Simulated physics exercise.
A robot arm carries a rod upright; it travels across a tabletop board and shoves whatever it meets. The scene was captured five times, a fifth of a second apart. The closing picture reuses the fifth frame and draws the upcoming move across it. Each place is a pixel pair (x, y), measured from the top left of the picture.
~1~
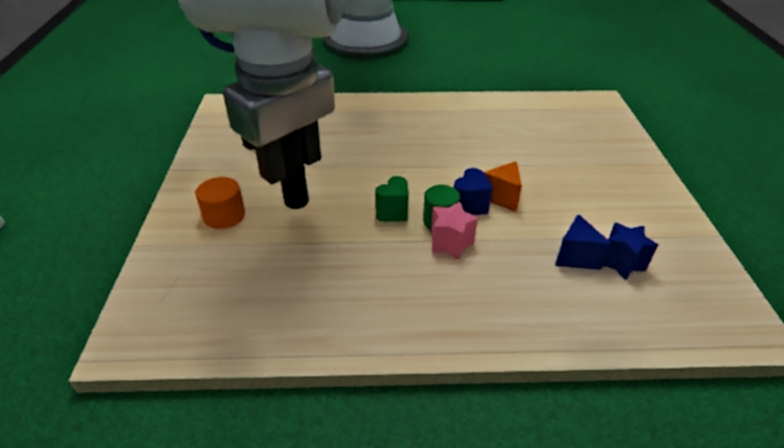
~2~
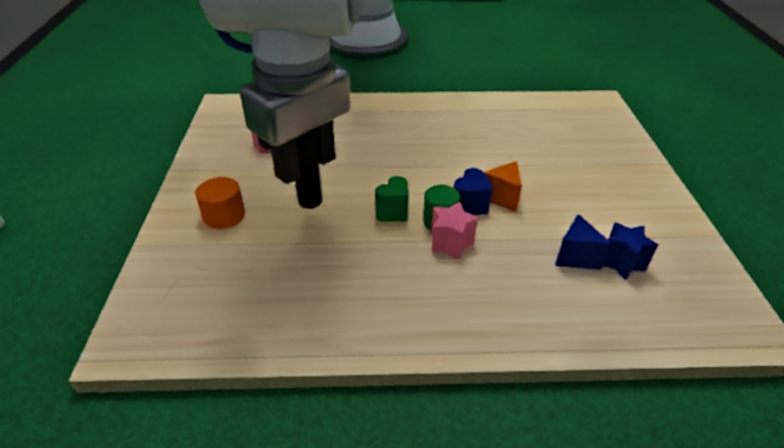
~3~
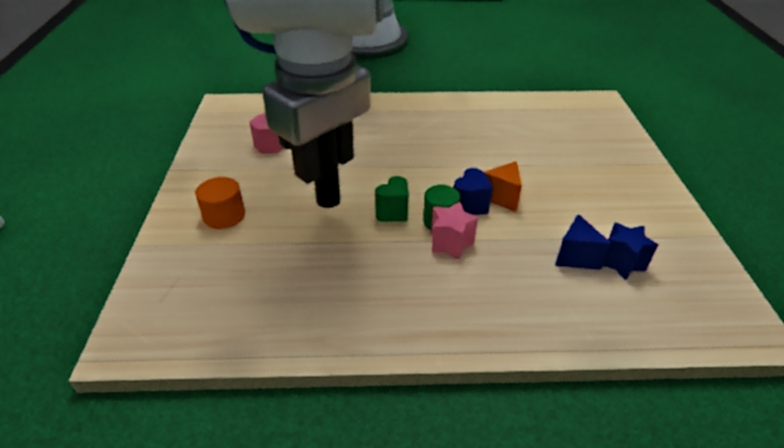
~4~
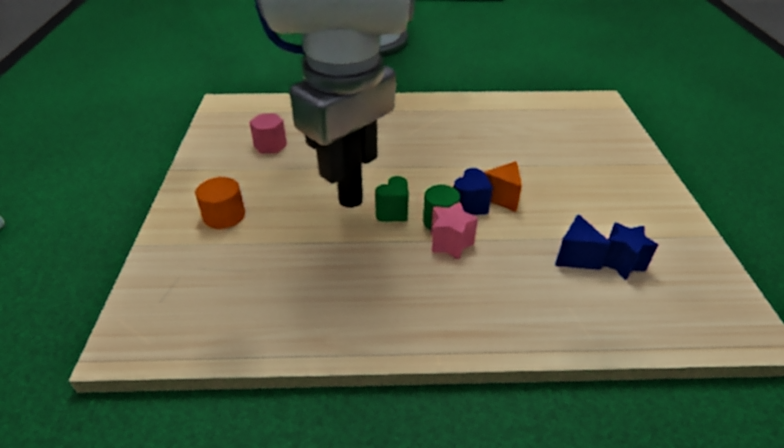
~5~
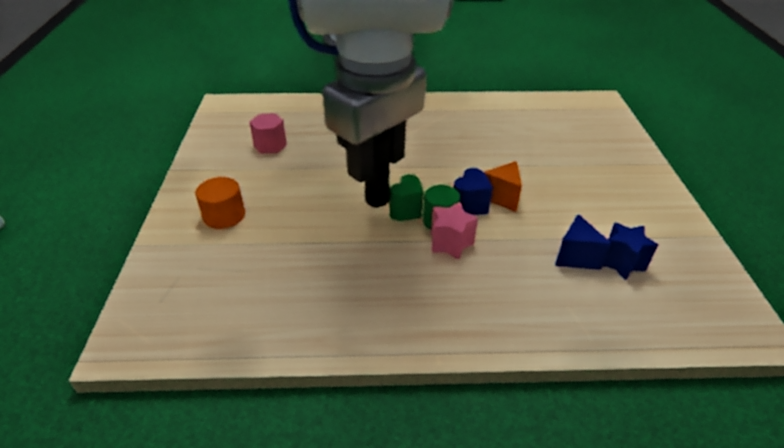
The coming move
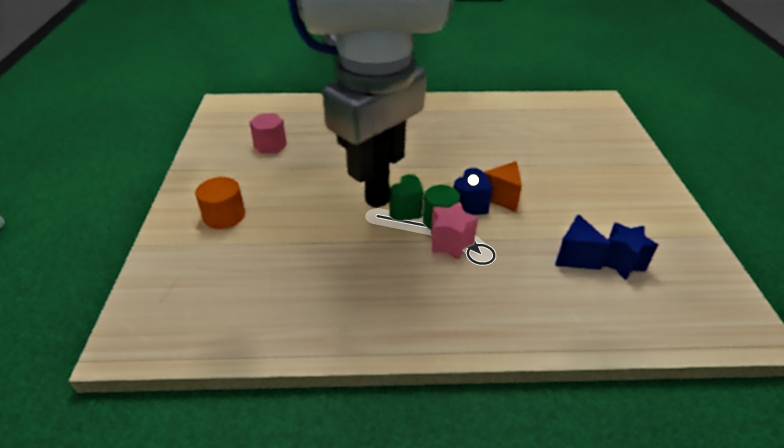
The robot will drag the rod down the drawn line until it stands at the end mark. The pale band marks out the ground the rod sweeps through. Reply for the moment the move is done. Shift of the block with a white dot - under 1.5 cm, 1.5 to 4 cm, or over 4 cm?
The block shifts between 1.5 and 4 cm.
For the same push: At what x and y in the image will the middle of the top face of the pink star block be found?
Most likely (490, 249).
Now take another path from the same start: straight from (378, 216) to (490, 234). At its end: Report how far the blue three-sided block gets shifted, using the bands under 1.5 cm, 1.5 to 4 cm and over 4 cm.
Result: Under 1.5 cm.
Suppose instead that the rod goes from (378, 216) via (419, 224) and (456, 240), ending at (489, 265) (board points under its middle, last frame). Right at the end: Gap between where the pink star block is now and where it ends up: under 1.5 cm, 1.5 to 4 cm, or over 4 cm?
Movement: Over 4 cm.
Path on the board, from (378, 216) through (415, 223) and (452, 233) to (481, 254); the dot is on the blue heart block.
What follows on the original path. One third of the way, rod at (416, 207); green heart block at (427, 180), turned 65° anticlockwise; green disc at (456, 194); pink star block at (455, 218); blue heart block at (483, 179), turned 35° anticlockwise.
Two thirds of the way, rod at (454, 217); green heart block at (428, 180), turned 70° anticlockwise; green disc at (481, 197); pink star block at (472, 229), turned 40° clockwise; blue heart block at (497, 177), turned 50° anticlockwise.
At the end, rod at (484, 238); green heart block at (428, 180), turned 70° anticlockwise; green disc at (488, 199); pink star block at (490, 249), turned 85° clockwise; blue heart block at (498, 177), turned 50° anticlockwise.
